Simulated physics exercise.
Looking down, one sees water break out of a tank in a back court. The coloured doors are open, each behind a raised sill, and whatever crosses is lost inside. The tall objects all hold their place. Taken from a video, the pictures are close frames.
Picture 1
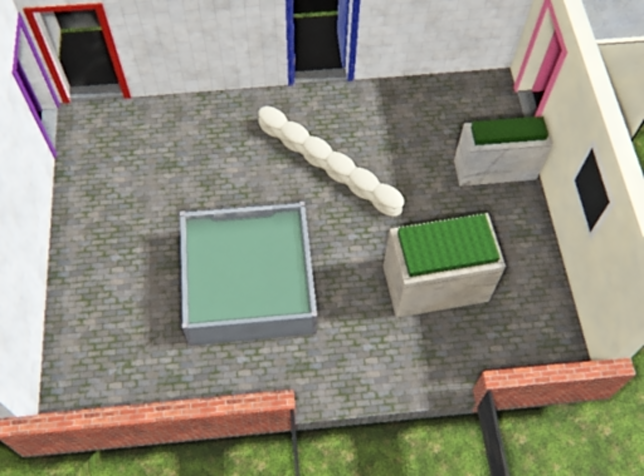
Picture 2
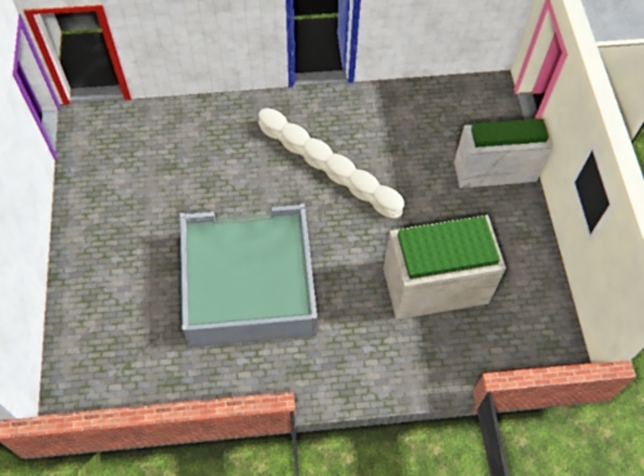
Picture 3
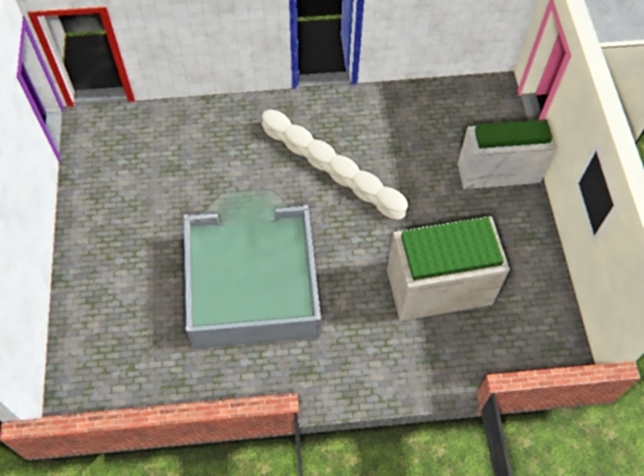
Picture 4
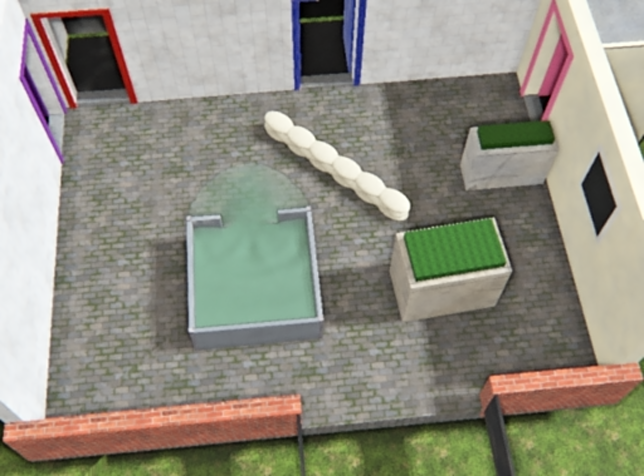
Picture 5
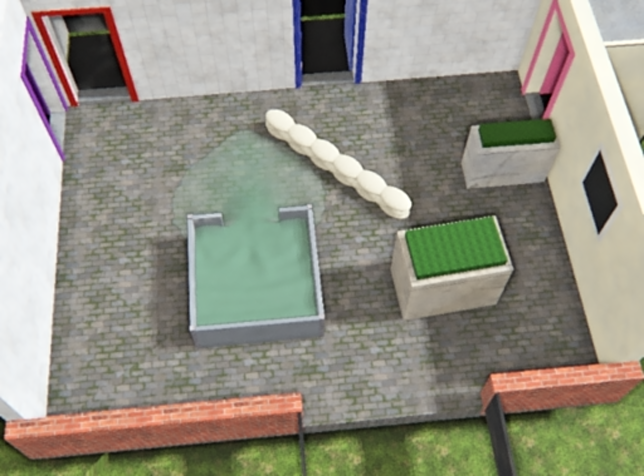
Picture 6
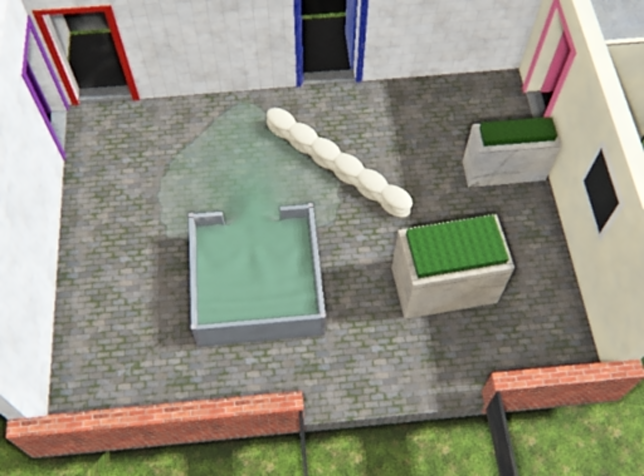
In this clip, seen from above, a gap opens in the far side of a tank of still green water in a paved courtyard, and water pours out, spreading across the paving toward a row of joined white rounded shapes.
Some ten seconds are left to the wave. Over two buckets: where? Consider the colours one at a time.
Purple door yes, pink door no, red door no, blue door no.
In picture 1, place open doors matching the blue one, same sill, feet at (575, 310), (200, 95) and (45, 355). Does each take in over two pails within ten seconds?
First stays short of it, second crosses the line, third stays short of it.
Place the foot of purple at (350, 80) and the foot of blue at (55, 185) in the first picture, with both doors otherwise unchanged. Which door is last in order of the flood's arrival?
I'd say the pink-painted one is reached last.
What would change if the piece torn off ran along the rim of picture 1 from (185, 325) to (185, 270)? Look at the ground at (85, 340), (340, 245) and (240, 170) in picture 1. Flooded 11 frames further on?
Sequence: Wetted / spared / spared.
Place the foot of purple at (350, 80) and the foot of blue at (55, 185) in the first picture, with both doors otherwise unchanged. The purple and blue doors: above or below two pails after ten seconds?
Purple: Does not flood; blue: Gets flooded.
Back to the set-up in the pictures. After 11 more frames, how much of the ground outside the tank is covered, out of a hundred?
It comes to roughly 25 in a hundred.
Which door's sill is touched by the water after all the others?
It's the one in pink.
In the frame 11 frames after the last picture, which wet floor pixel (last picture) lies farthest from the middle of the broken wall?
My pick would be pixel (68, 105).
A moment on, water covers 15 % of the floor; the purple door not reached, the pink door not reached, the red door not reached, the blue door not reached.
Next, water covers 25 % of the floor; the purple door wet at the sill, nothing in, the pink door not reached, the red door wet at the sill, nothing in, the blue door wet at the sill, nothing in.
Then, water covers 40 % of the floor; the purple door far over two buckets in, the pink door not reached, the red door under two buckets in, the blue door wet at the sill, nothing in.
Later, water covers 65 % of the floor; the purple door far over two buckets in, the pink door wet at the sill, nothing in, the red door under two buckets in, the blue door wet at the sill, nothing in.
In the end, water covers 70 % of the floor; the purple door far over two buckets in, the pink door wet at the sill, nothing in, the red door under two buckets in, the blue door wet at the sill, nothing in.
